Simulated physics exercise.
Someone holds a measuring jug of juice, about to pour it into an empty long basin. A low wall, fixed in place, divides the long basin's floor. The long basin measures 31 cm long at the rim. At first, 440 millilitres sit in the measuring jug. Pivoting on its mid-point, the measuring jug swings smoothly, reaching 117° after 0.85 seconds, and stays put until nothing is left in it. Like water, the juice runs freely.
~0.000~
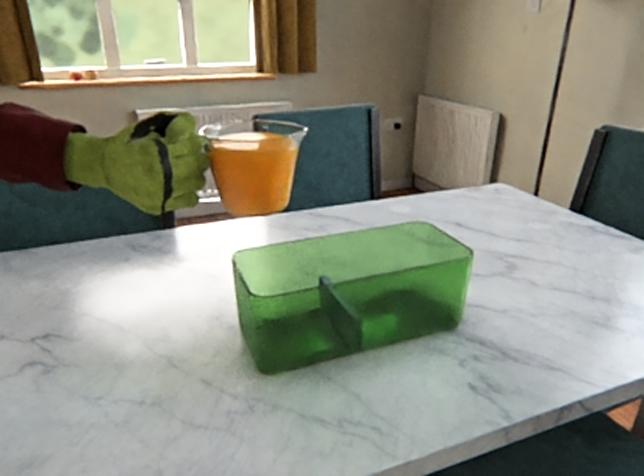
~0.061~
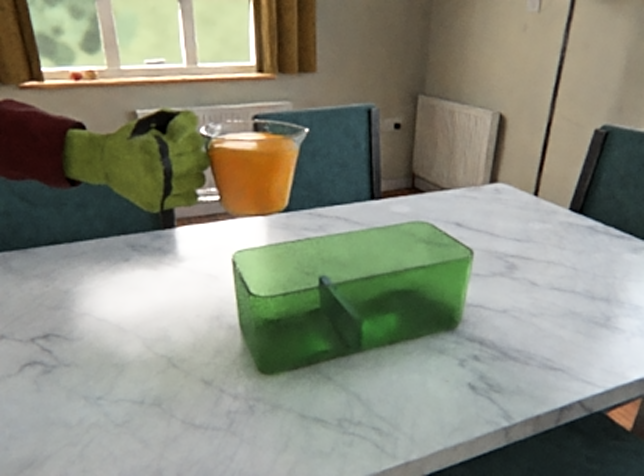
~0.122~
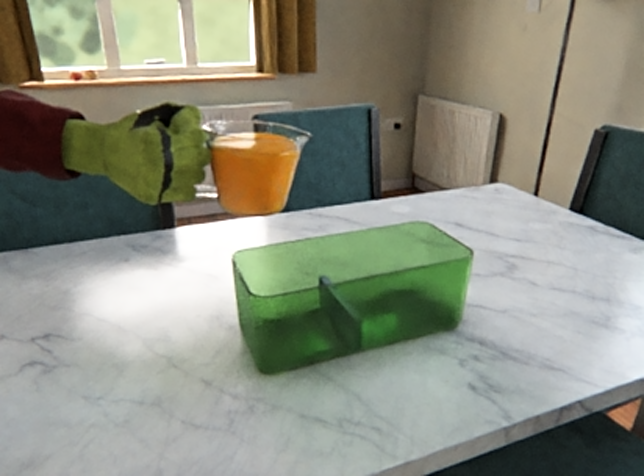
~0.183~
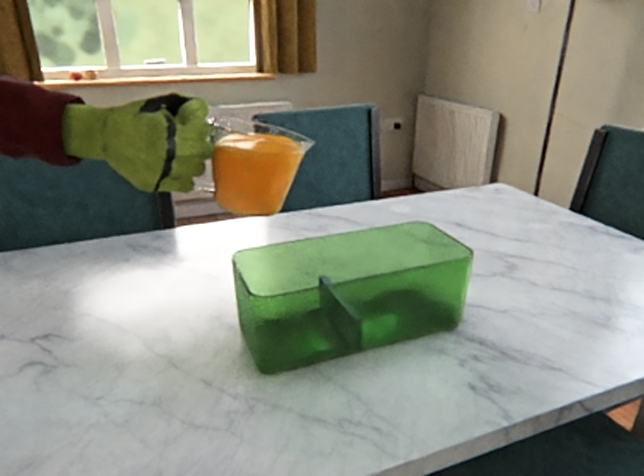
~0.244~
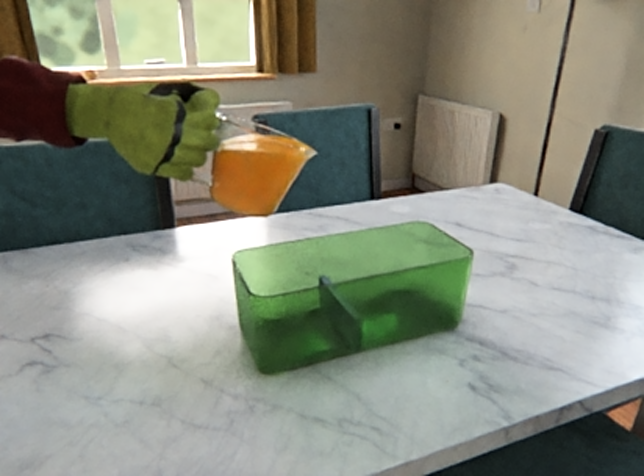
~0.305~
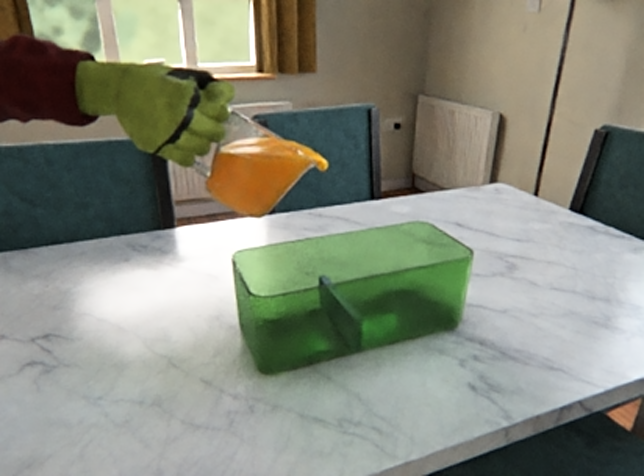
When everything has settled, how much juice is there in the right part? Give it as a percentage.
55 out of 100.
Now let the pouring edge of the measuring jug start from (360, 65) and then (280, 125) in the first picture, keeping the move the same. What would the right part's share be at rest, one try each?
Respectively about 90 and 10 percent.
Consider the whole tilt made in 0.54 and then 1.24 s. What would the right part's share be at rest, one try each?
Respectively 40 and 70 %.
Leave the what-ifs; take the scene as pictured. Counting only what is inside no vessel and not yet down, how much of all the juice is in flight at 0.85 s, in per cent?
Close to 3 per cent.
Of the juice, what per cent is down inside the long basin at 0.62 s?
At that time the basin holds about 42 per cent of the liquid.
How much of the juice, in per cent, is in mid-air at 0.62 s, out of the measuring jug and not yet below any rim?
Some 28 per cent, I reckon.
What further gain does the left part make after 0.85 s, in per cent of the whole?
About 1 percent, give or take.
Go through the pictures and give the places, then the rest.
In the first picture, it leans 0°; its right rim is at (308, 127); the juice meets the walls at (206, 145) and (293, 138); the long basin's rim runs from (240, 275) to (450, 237); the wall's top is at (339, 297).
In the second picture, it leans 1°; its right rim is at (309, 129); the juice meets the walls at (207, 144) and (294, 139).
In the third picture, it leans 6°; its right rim is at (311, 133); the juice meets the walls at (210, 143) and (296, 140).
In the fourth picture, it leans 13°; its right rim is at (314, 141); the juice meets the walls at (213, 144) and (301, 142).
In the fifth picture, it leans 22°; its right rim is at (317, 151); the juice meets the walls at (216, 148) and (309, 143).
In the sixth picture, it leans 33°; its right rim is at (318, 163); the juice meets the walls at (218, 152) and (311, 155); 4 per cent is over the edge.
By 0.62 s the tilt is 97° and 30 per cent is still to pour, 5 is left of the wall and 36 right of it.
By 0.85 s the tilt is 117° and 1 per cent is still to pour, 42 is left of the wall and 54 right of it.
By 1.09 s the tilt is 117° and 0 per cent is still to pour, 43 is left of the wall and 55 right of it.
By 1.35 s the tilt is 117° and 0 per cent is still to pour, 43 is left of the wall and 55 right of it.
At rest 43 per cent lies left of the wall, 55 right of it and 1 outside.
